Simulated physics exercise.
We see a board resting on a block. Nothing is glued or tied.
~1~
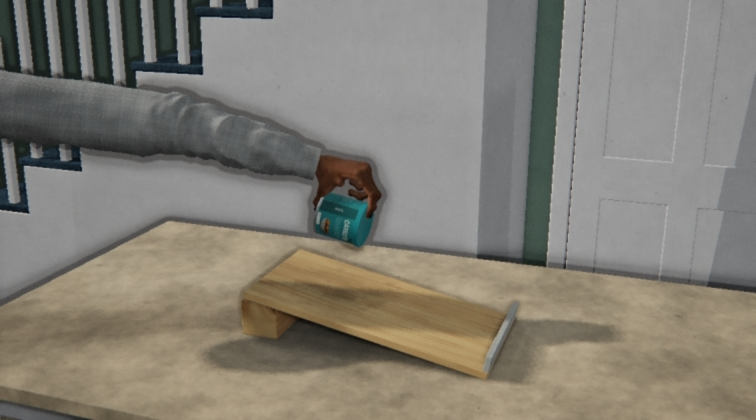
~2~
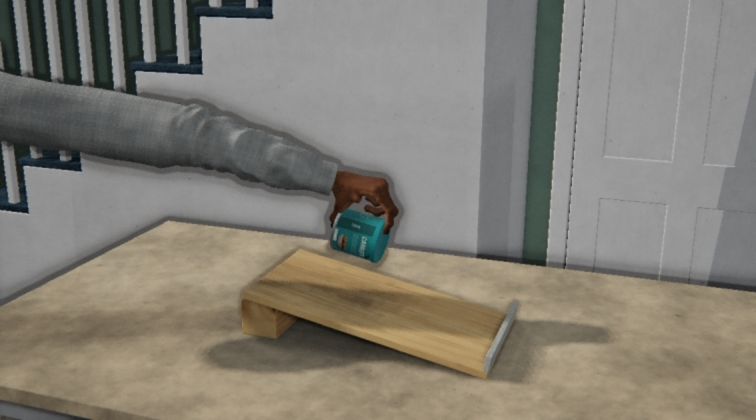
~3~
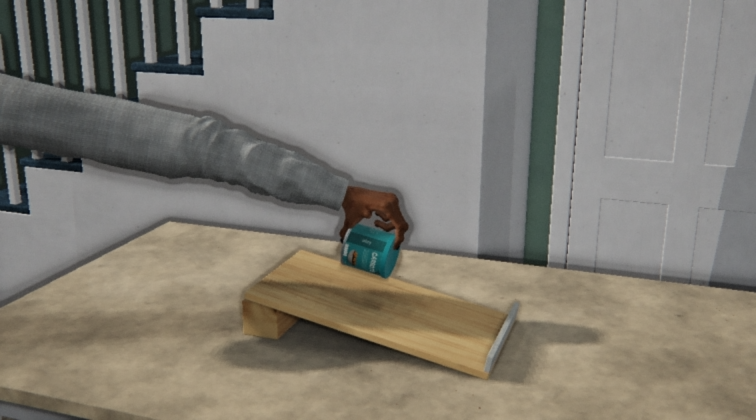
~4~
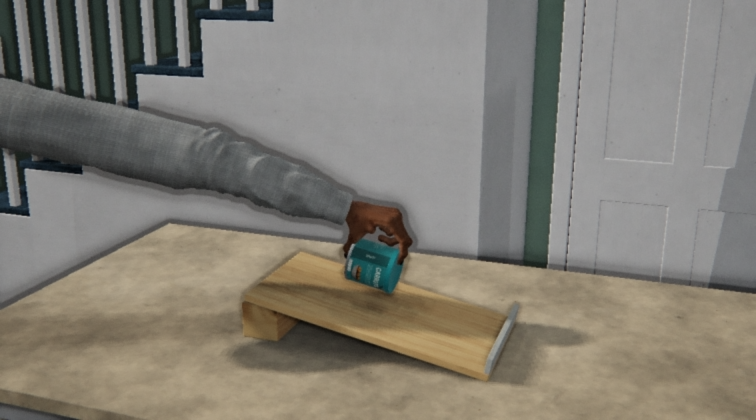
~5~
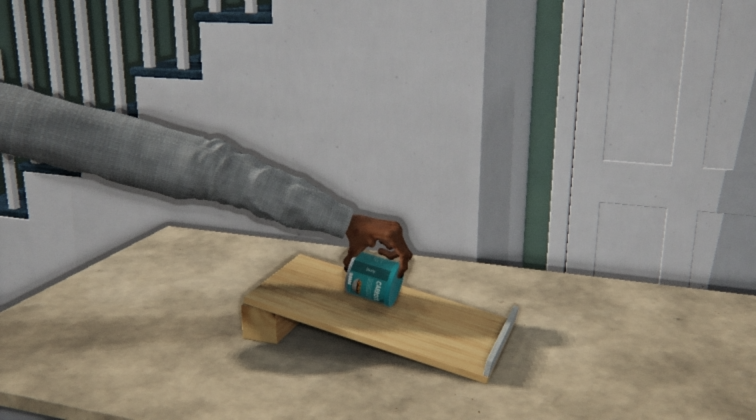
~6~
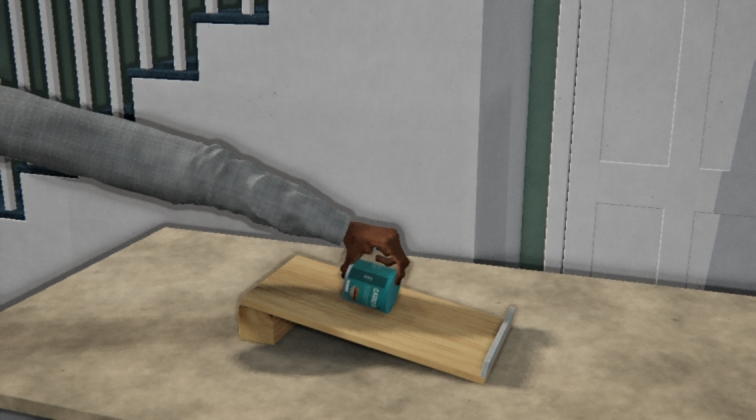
A hand in a grey sleeve lowered a small turquoise tin toward a sloping wooden board propped on a block, drifting slightly right as it came down, and set the tin on the board.
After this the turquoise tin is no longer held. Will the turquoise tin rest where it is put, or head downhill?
The turquoise tin stays where it is put.
Then, 0.30 s later than the last frame, all is still.
Then, 0.70 s later than the last frame, turquoise tin resting near (373, 285).
When it is over, it is as before. End places, in pixels of the last picture, turquoise tin near (373, 286). The turquoise tin keeps its place.
